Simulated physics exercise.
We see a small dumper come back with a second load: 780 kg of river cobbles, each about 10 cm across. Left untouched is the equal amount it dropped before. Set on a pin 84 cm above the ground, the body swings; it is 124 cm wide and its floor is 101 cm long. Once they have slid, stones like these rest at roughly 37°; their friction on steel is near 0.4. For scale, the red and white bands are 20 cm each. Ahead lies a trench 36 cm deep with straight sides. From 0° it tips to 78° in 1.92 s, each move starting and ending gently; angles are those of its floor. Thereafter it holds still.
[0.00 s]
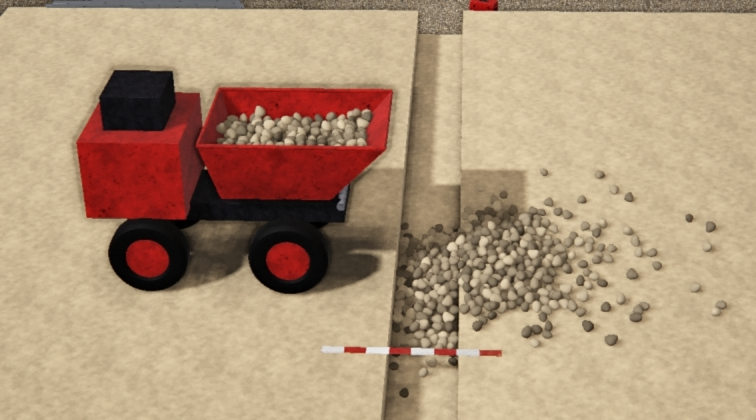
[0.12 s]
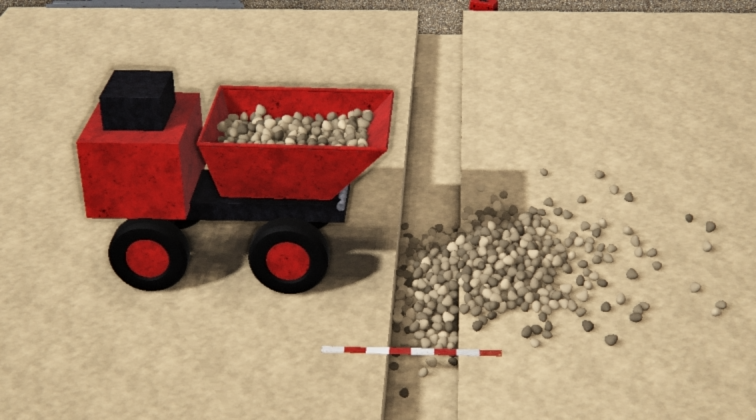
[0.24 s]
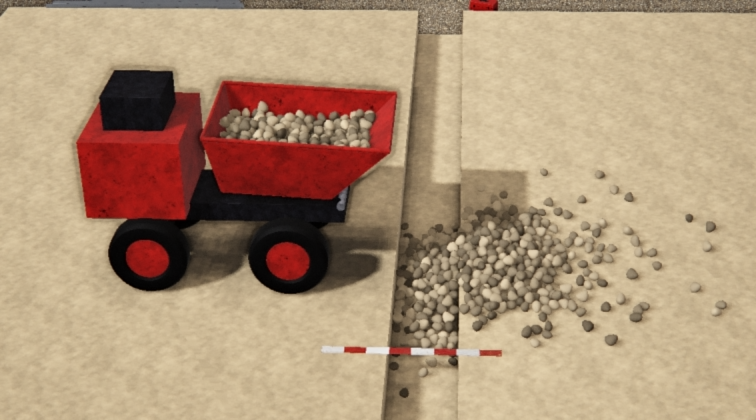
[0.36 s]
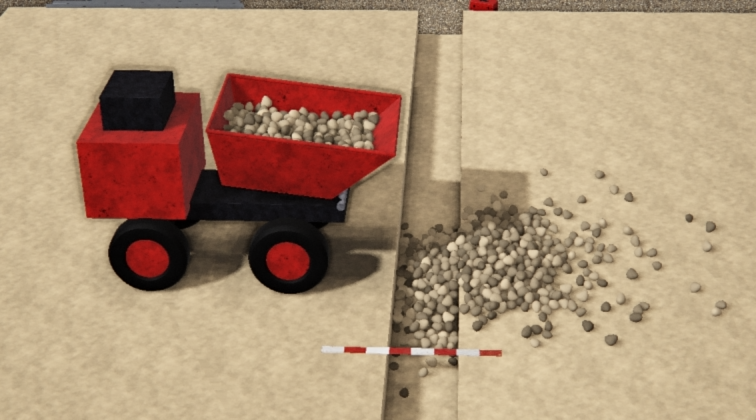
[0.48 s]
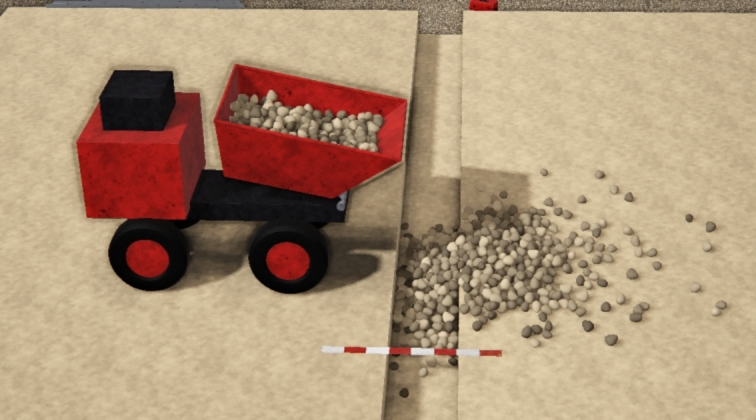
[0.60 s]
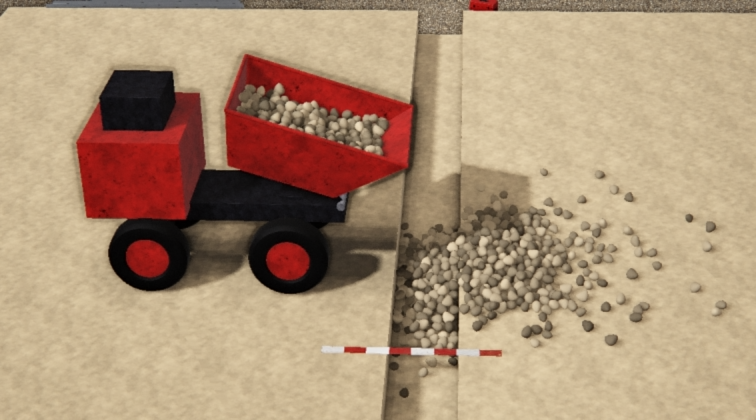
A red toy-like dump truck with a black-topped cab and black wheels stands on pale, sandy ground, seen from above and to the side. Pale stones fill its open body, while more lie heaped across a narrow trench and scattered to the right, near a red-and-white striped bar. The body gradually tilts, its cab end rising as the stones shift slightly inside; the truck and view stay still.
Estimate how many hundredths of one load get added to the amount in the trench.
About 48 hundredths.
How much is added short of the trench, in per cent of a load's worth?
Roughly 0 percent of a load.
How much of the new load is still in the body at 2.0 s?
45 %.
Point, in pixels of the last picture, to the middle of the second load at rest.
(465, 256).
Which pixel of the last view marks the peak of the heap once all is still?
Somewhere close to (494, 235).
After 1.4 s the floor is at 66°; in per cent of one load, 100 in the body, 45 in the trench, 54 past the trench; the foremost stones are at (693, 263).
After 2.0 s the floor is at 78°; in per cent of one load, 47 in the body, 66 in the trench, 87 past the trench; the foremost stones are at (693, 263).
After 2.4 s the floor is at 78°; in per cent of one load, 15 in the body, 80 in the trench, 105 past the trench; the foremost stones are at (693, 263).
After 5.2 s the floor is at 78°; in per cent of one load, 0 in the body, 93 in the trench, 106 past the trench; the foremost stones are at (692, 256). Net gain in the trench, 48.
